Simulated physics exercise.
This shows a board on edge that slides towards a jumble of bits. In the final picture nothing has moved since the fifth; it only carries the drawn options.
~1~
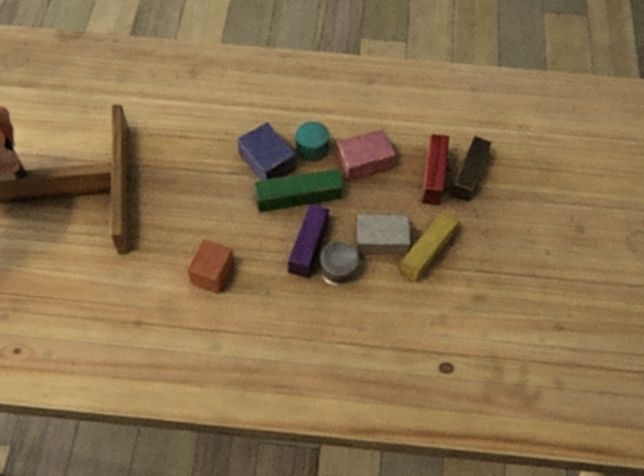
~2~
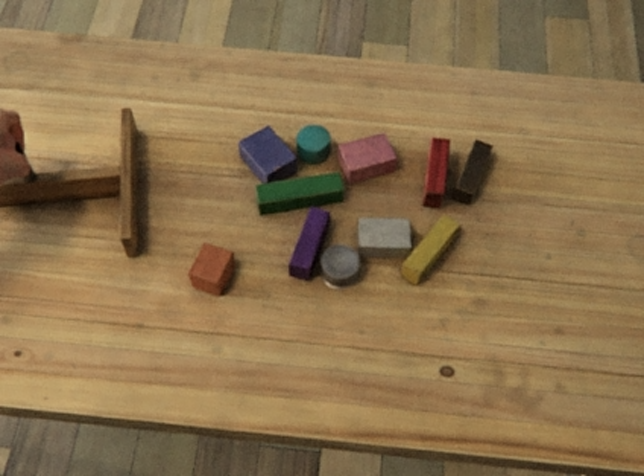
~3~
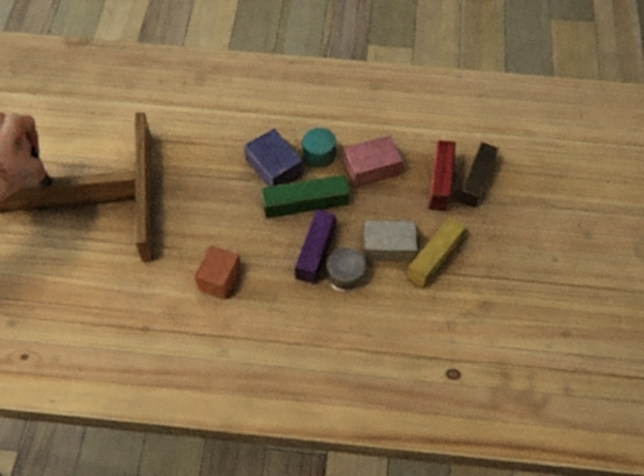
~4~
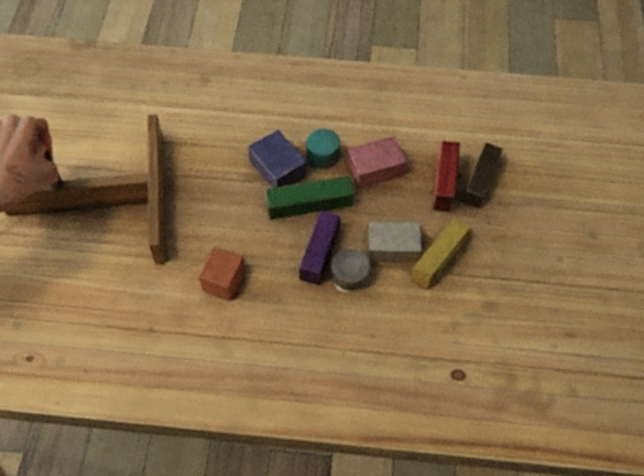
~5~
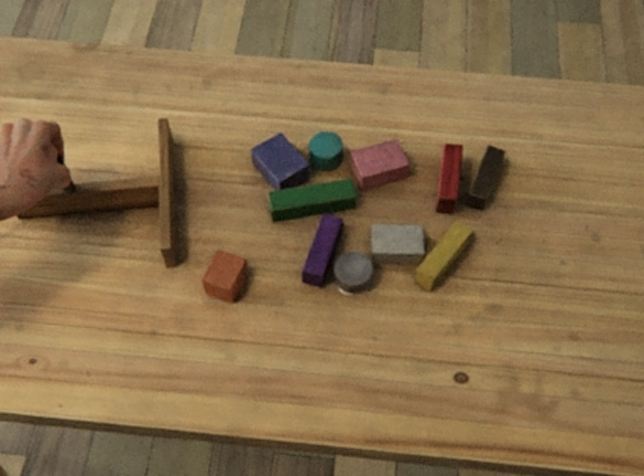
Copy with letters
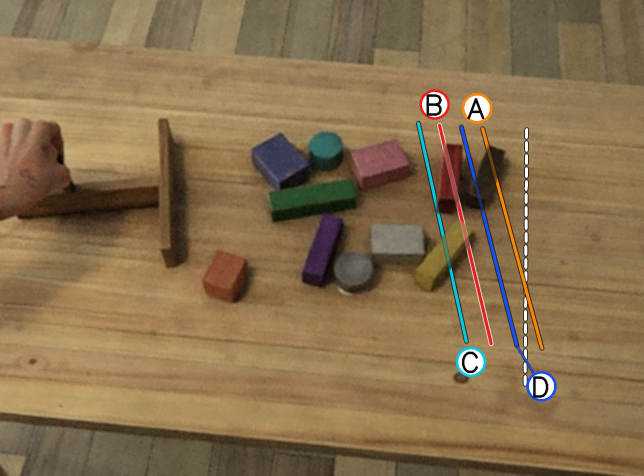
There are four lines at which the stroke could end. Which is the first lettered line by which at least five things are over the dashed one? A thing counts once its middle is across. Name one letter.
At least to D.
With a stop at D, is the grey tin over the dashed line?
Yes.
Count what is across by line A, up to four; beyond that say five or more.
In all, five or more.
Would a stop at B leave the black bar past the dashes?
Yes.
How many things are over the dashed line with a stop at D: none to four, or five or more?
It has five or more across.
On the marked copy, A at (510, 229); B at (463, 225); C at (441, 223); D at (487, 227); the dashed line at (526, 244).
With D. Early on, board (279, 190); black bar (486, 177); red stick (449, 179); none across.
Further on, board (396, 200); black bar (502, 176); yellow bar (491, 261); none across.
At the end, board (488, 208); black bar (582, 170); yellow bar (584, 270); six across.
As for the rest, A gets eight across, but is farther than needed; B gets only three across; C gets only two across.
